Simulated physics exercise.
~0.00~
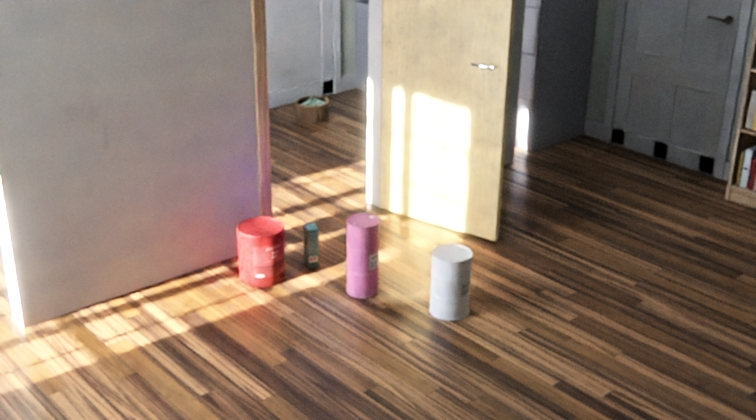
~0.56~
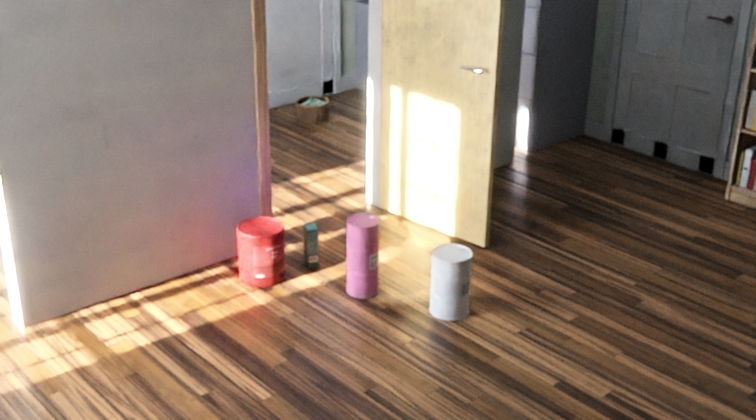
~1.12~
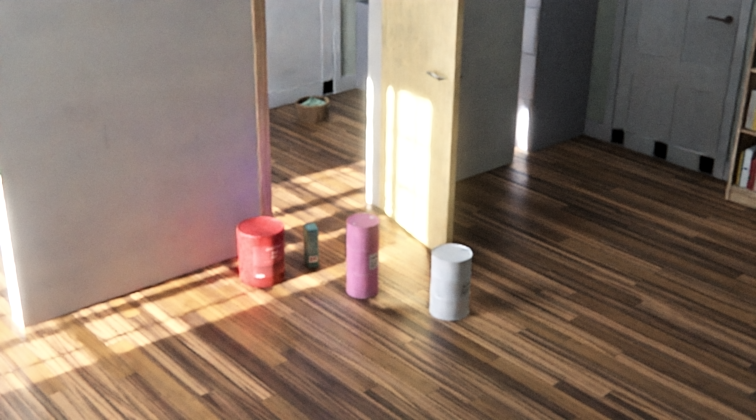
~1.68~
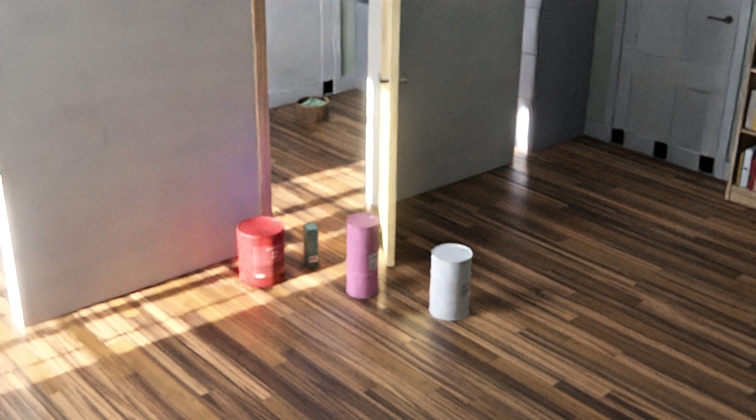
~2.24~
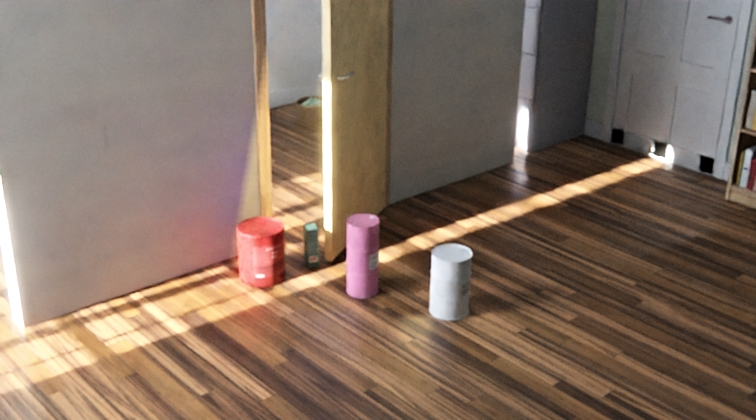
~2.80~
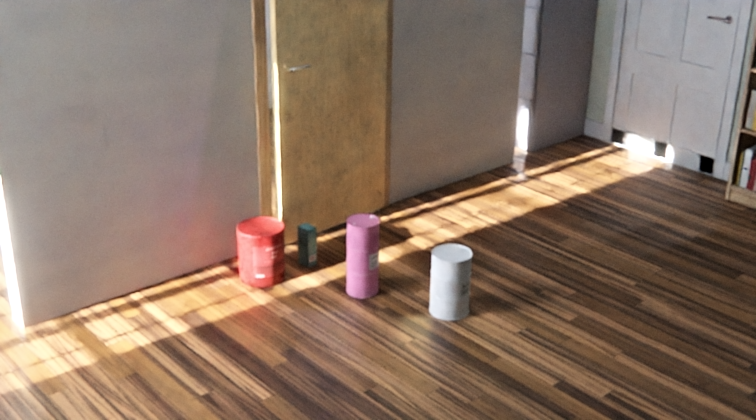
In a sunlit room with a dark wooden floor, a pale wooden door stands wide open beside a doorway in a grey wall. A red pail, a small turquoise carton, a pink canister and a white canister stand on the floor in front of it. The door starts to swing, slowly at first, and turns edge-on behind the pink canister. It keeps swinging left towards the frame, and the turquoise carton shifts slightly near its lower edge. Finally the door rests shut in the doorway, with all four objects still upright on the floor.
